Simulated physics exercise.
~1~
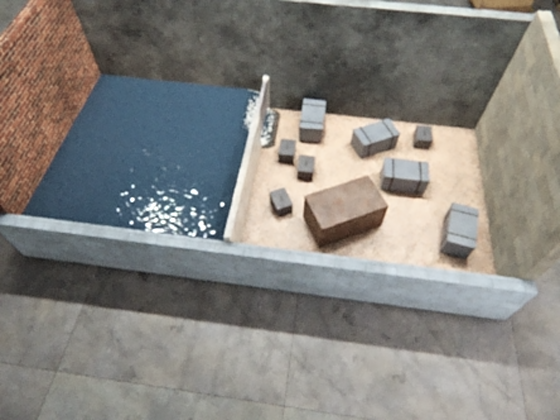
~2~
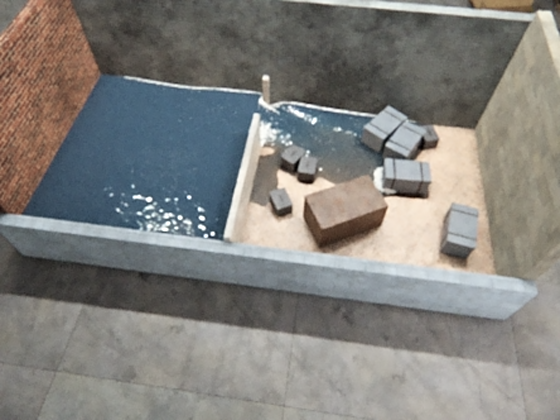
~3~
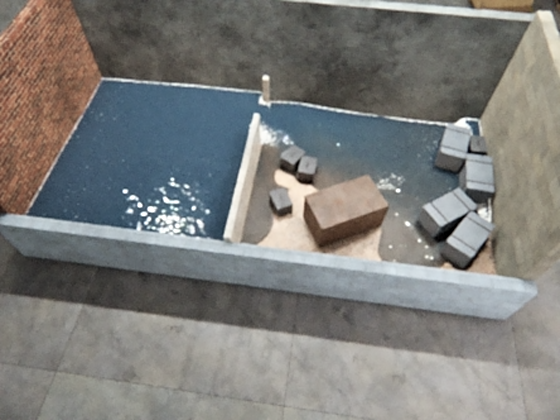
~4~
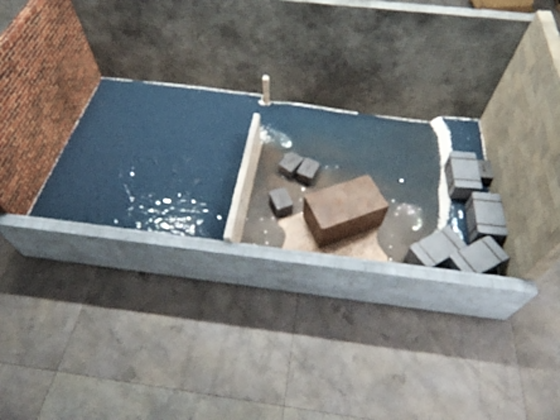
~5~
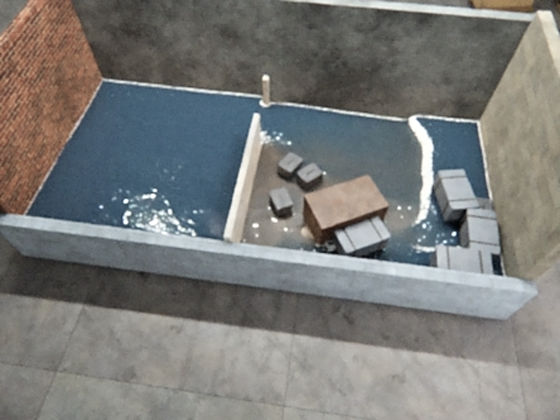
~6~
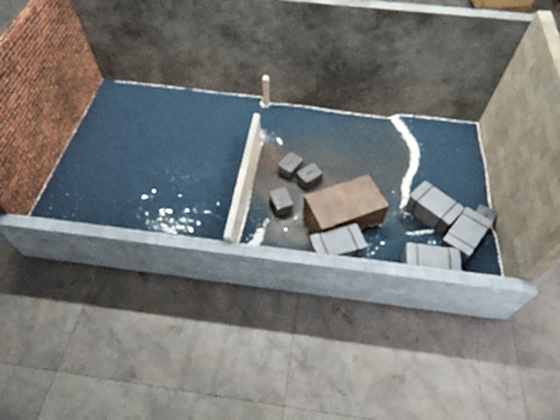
The video shows dark water pouring through a gap in a partition into the right side of a walled enclosure, sweeping several gray boxes to the far right wall, then carrying some back leftward, one ending beside a large brown block while three small boxes stay near the partition.
